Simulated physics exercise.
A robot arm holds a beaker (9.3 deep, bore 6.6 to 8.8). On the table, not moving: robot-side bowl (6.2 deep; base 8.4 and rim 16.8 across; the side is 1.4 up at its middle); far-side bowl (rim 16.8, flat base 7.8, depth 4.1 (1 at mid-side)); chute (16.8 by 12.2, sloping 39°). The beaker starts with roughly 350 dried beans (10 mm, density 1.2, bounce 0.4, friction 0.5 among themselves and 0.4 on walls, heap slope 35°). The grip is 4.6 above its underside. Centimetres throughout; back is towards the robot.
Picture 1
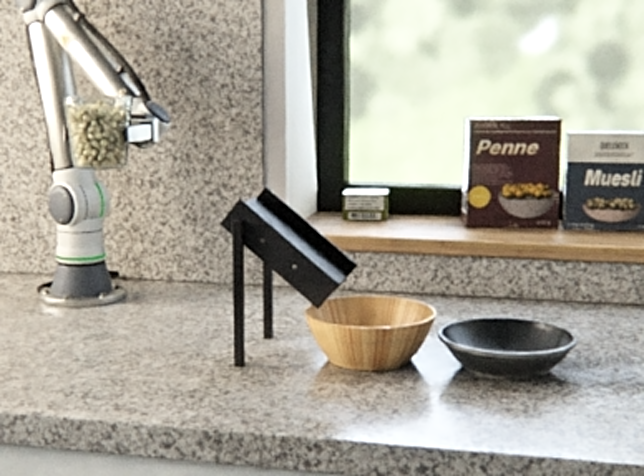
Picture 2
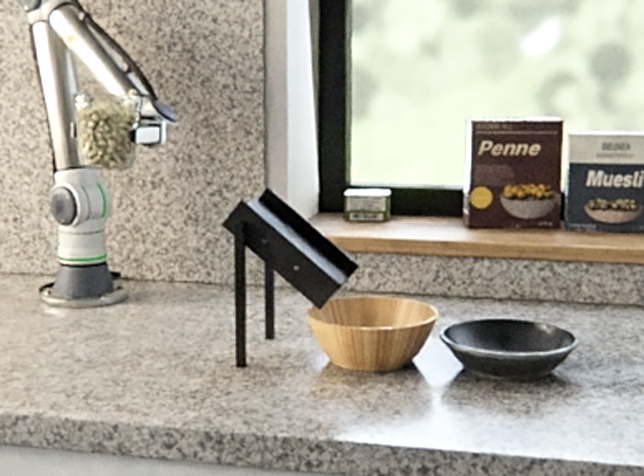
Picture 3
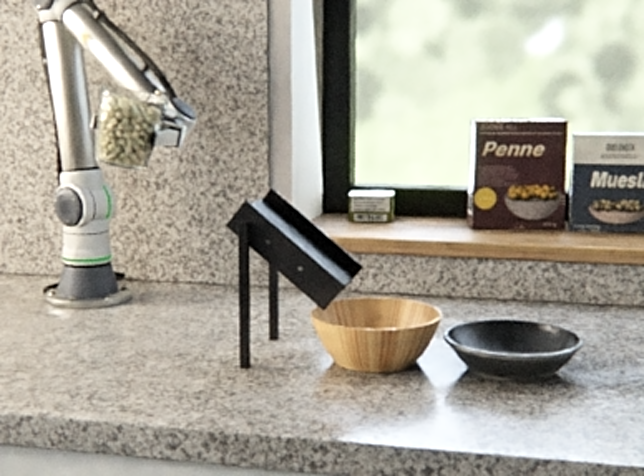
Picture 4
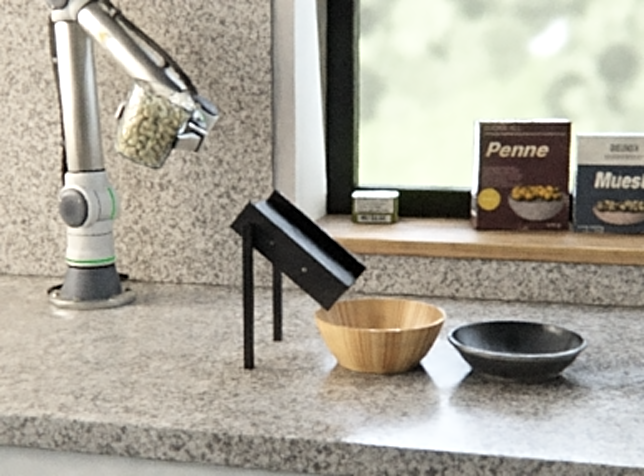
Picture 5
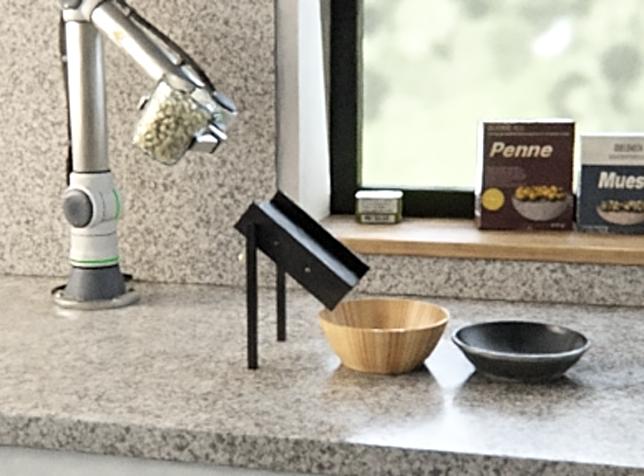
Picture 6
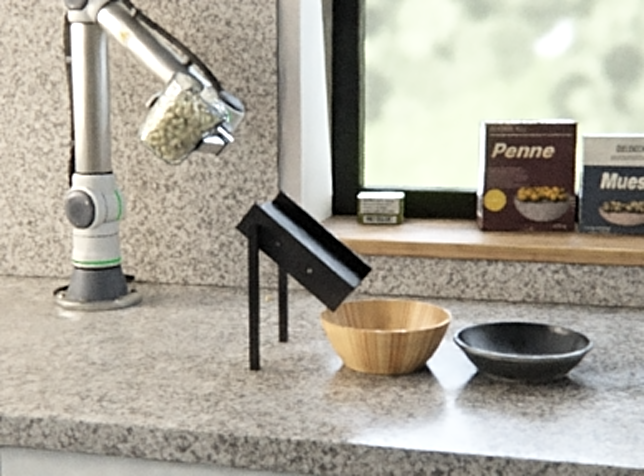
On a speckled stone kitchen counter by a window, a robot arm at left holds a clear container of pale beans upright, near a black chute, a wooden bowl and a dark bowl. The arm moves the container a little to the right, then tilts it steadily further toward the chute.
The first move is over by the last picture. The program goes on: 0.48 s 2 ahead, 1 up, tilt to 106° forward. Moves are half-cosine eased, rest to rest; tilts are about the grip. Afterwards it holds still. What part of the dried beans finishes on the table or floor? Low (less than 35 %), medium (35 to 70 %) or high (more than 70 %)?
A high share, more than 70 %, ends on the table or floor.
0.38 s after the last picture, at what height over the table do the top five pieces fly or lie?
Roughly 36 cm.
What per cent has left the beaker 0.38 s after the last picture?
About 0 per cent by then.
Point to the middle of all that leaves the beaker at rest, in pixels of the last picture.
Around (265, 350).
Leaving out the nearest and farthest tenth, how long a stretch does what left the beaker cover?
About 20 cm.
Then, 0.19 s later, tilted 63° forward, highest piece 36 above the table; 348 in the beaker, 1 on the table or floor.
Then, 0.38 s later, tilted 100° forward, highest piece 36 above the table; 341 in the beaker, 1 on the table or floor, 7 on the chute or in flight.
Then, 0.68 s later, tilted 106° forward, highest piece 33 above the table; 174 in the beaker, 59 on the table or floor, 6 in the robot-side bowl, 110 on the chute or in flight.
Then, 1.73 s later, tilted 106° forward, highest piece 2 above the table; 320 on the table or floor, 29 in the robot-side bowl.
At rest, 320 on the table or floor, 29 in the robot-side bowl. That is 92 % on the table or floor.
